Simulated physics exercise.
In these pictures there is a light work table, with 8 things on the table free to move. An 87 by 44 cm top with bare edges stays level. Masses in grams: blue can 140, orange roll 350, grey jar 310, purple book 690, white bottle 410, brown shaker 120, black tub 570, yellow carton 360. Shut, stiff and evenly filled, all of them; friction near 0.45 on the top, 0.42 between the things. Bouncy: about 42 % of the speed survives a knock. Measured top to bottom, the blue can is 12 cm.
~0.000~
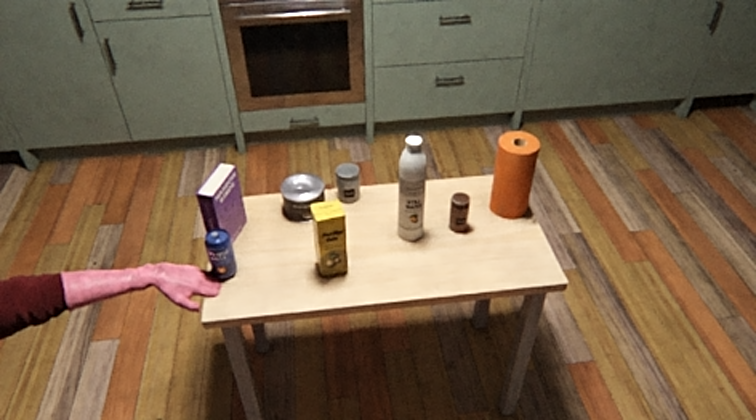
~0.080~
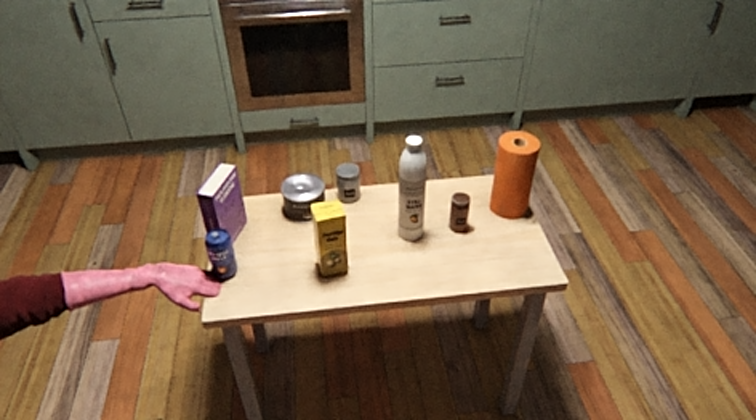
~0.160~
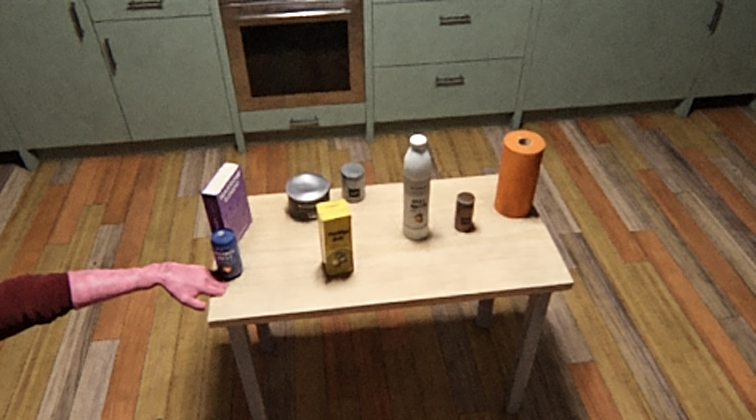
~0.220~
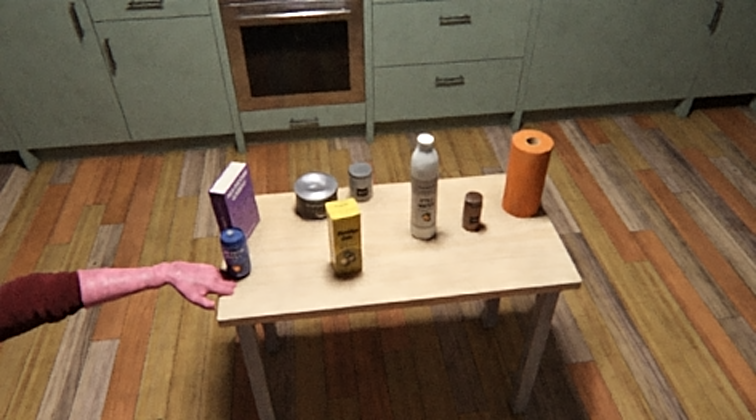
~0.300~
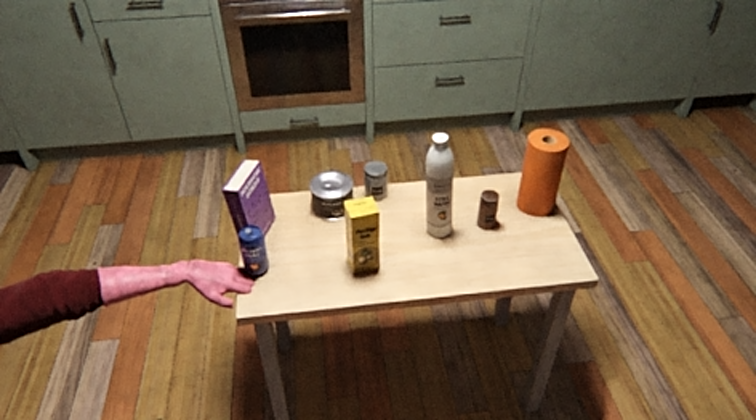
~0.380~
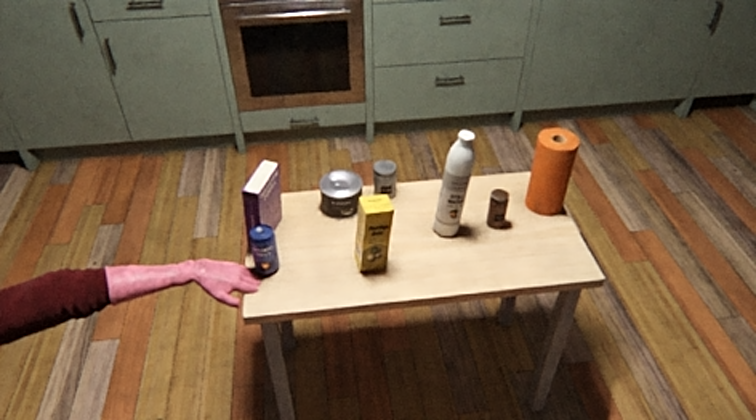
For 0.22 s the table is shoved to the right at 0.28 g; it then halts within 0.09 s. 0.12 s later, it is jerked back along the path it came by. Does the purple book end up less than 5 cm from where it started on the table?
No.
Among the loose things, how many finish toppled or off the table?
That gives 4.
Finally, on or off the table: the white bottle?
White bottle: Goes out of bounds.
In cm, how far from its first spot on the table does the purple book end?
Around 17 centimetres.
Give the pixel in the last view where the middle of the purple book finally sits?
It finishes at roughly (283, 242).
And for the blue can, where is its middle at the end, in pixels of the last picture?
Look near (221, 255) and you'll find it.
By 0.58 s, table along by 8 cm; purple book tilted 55° near (290, 218); white bottle tilted 42°; yellow carton tilted 17°.
By 0.88 s, purple book on its side near (283, 242); white bottle on its side; yellow carton on its side.
By 1.28 s, purple book resting near (283, 242).
By 2.68 s, white bottle now off the table; purple book on its side near (283, 242); yellow carton on its side.
When it is over (2.9 s), off the table, white bottle; lying over on the table, purple book, brown shaker and yellow carton; the other 4 within 5 cm of the start. End places, in pixels of the last picture, purple book near (283, 242).
